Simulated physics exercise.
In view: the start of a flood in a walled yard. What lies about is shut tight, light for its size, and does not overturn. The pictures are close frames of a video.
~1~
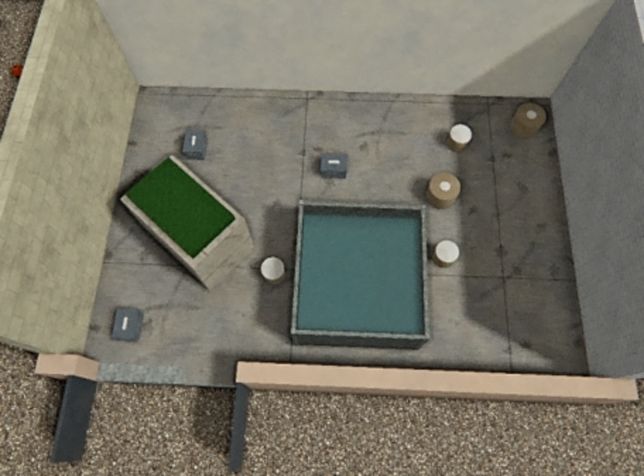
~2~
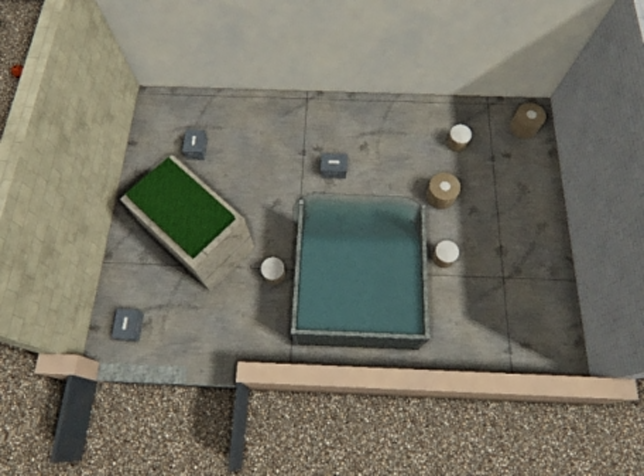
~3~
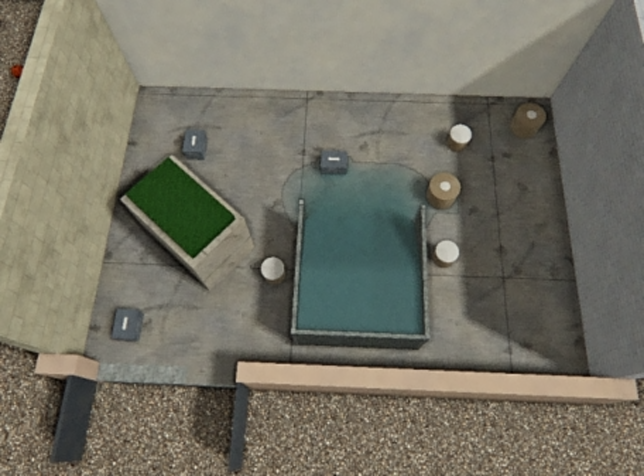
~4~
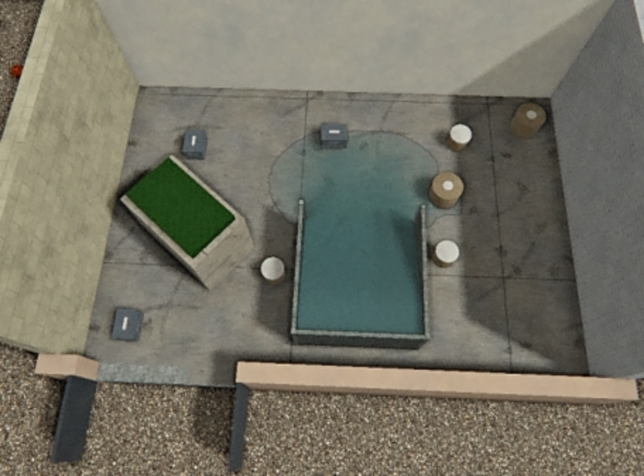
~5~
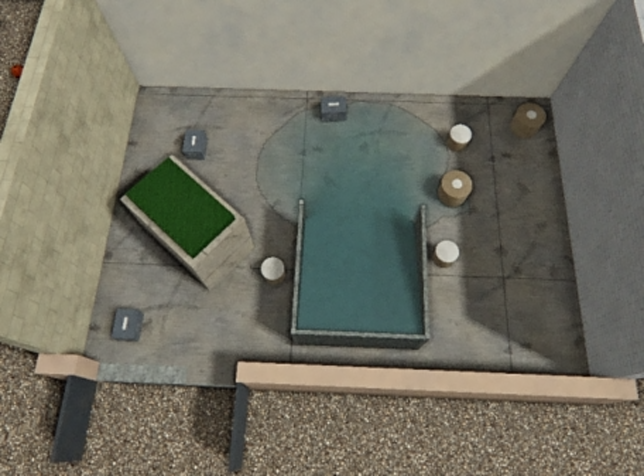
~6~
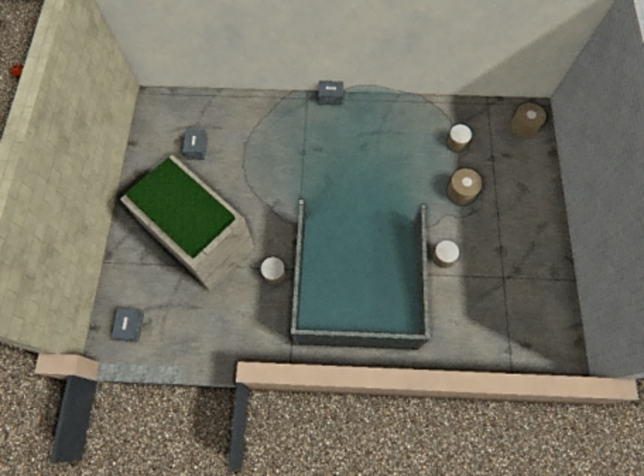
Water spread out from the open back of a square pool across a walled yard's floor, pushing a small grey box back to the far wall, then nudging a round tan tub to the right.
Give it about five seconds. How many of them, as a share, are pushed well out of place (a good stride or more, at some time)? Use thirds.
It is two thirds or more.
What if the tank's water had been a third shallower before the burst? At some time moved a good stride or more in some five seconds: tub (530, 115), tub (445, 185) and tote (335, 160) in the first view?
As listed: Moved that far, that far or more, swept aside.
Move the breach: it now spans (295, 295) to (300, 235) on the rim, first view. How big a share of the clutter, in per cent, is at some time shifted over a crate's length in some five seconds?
Roughly 50 per cent.
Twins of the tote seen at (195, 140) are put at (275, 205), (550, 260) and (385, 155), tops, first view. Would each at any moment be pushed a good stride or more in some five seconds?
In turn: Not that far, that far or more, shifted that much.
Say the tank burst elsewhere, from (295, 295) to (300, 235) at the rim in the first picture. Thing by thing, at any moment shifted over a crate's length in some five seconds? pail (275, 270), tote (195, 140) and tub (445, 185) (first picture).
In turn: That far or more, pushed that far, never so far.
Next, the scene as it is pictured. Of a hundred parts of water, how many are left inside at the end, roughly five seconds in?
About 96 per cent.
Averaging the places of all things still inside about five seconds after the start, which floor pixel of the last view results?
Close to (336, 269).
A moment on, 2 of 8 are well off their spots; 1 afloat.
Next, 3 of 8 are well off their spots; 3 afloat.
Later, 5 of 8 are well off their spots; 3 afloat.
In the end, 6 of 8 are well off their spots, and 6 have been at some point; 4 afloat.
